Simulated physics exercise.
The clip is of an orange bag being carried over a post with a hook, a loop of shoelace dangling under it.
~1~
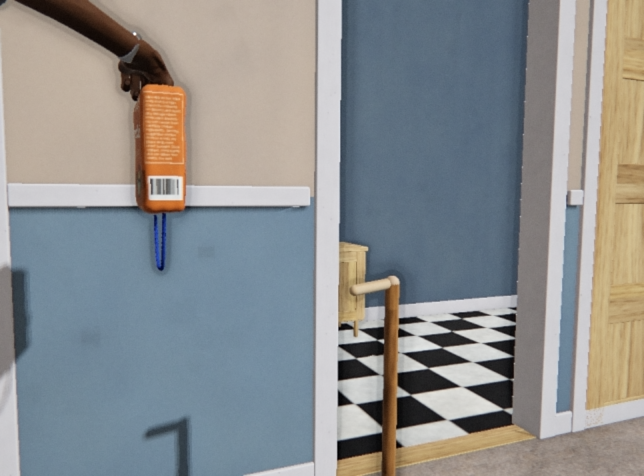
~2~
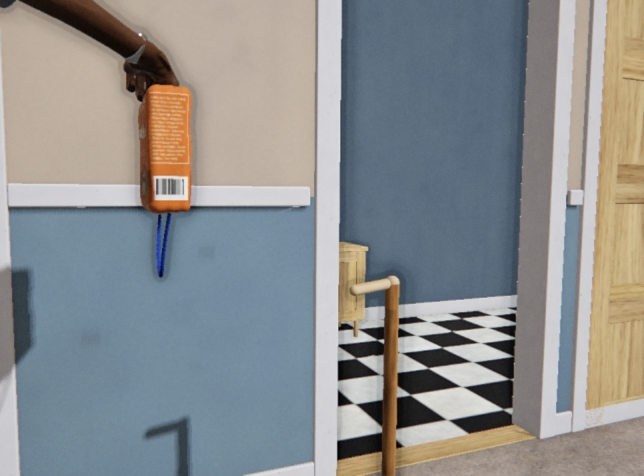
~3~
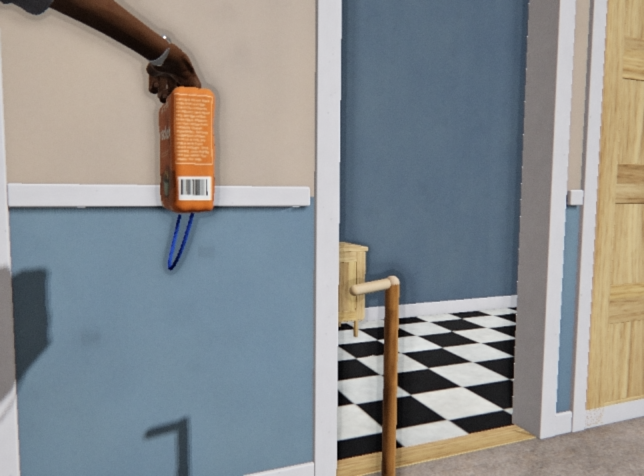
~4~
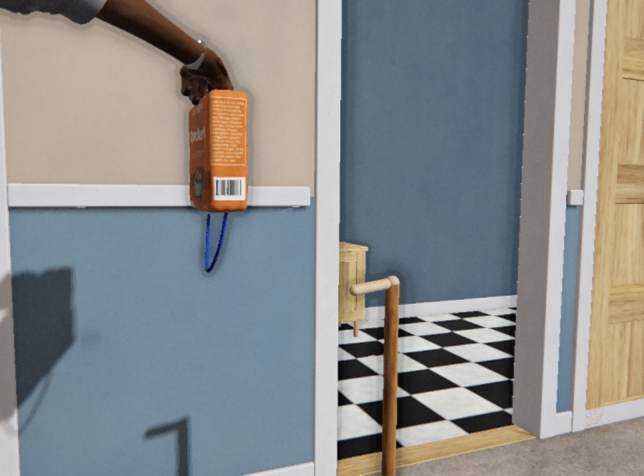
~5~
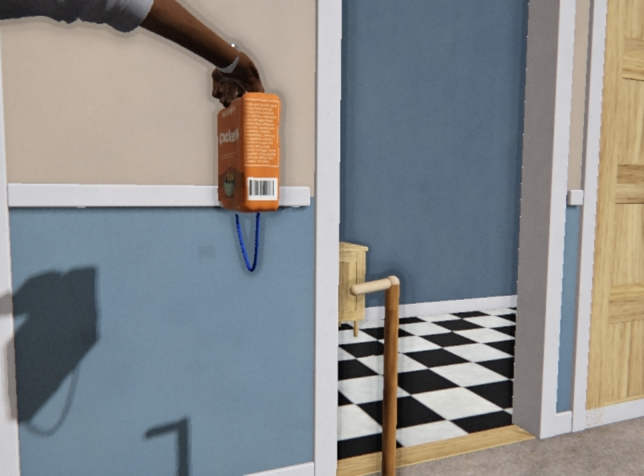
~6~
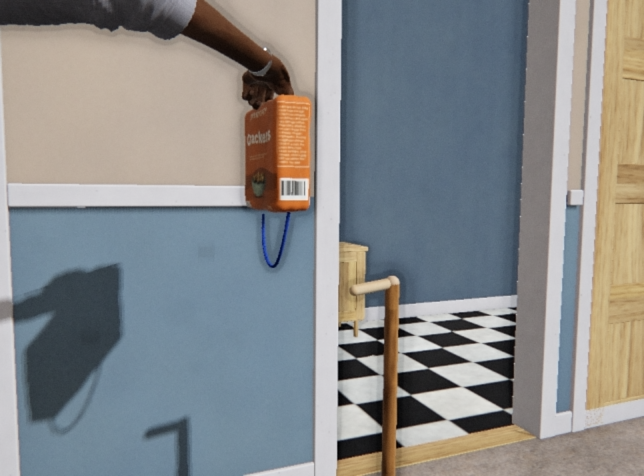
The clip shows a hand holding an orange bag with a dark blue loop dangling beneath it, moving it steadily right and turning it slightly, above and left of a hooked post beside a doorway with a checkered floor.
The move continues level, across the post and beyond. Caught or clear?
In the end the orange bag comes away clean.
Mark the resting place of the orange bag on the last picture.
Close to (516, 166).
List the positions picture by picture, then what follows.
The first picture shows orange bag (158, 154); hook tip (355, 290).
The second picture shows orange bag (163, 154); bottom of the loop (161, 276).
The third picture shows orange bag (185, 155).
The fourth picture shows orange bag (216, 156); bottom of the loop (208, 271).
The fifth picture shows orange bag (246, 157).
The sixth picture shows orange bag (275, 158); bottom of the loop (273, 266); hook tip (355, 290); hook points towards it, loop hangs above the hook.
Then, 0.56 s later than the last view, bag over the post near (367, 161).
Then, 1.26 s later than the last view, bag past the post near (466, 164).
Finally, bag past the post near (516, 166). The orange bag passes clear.
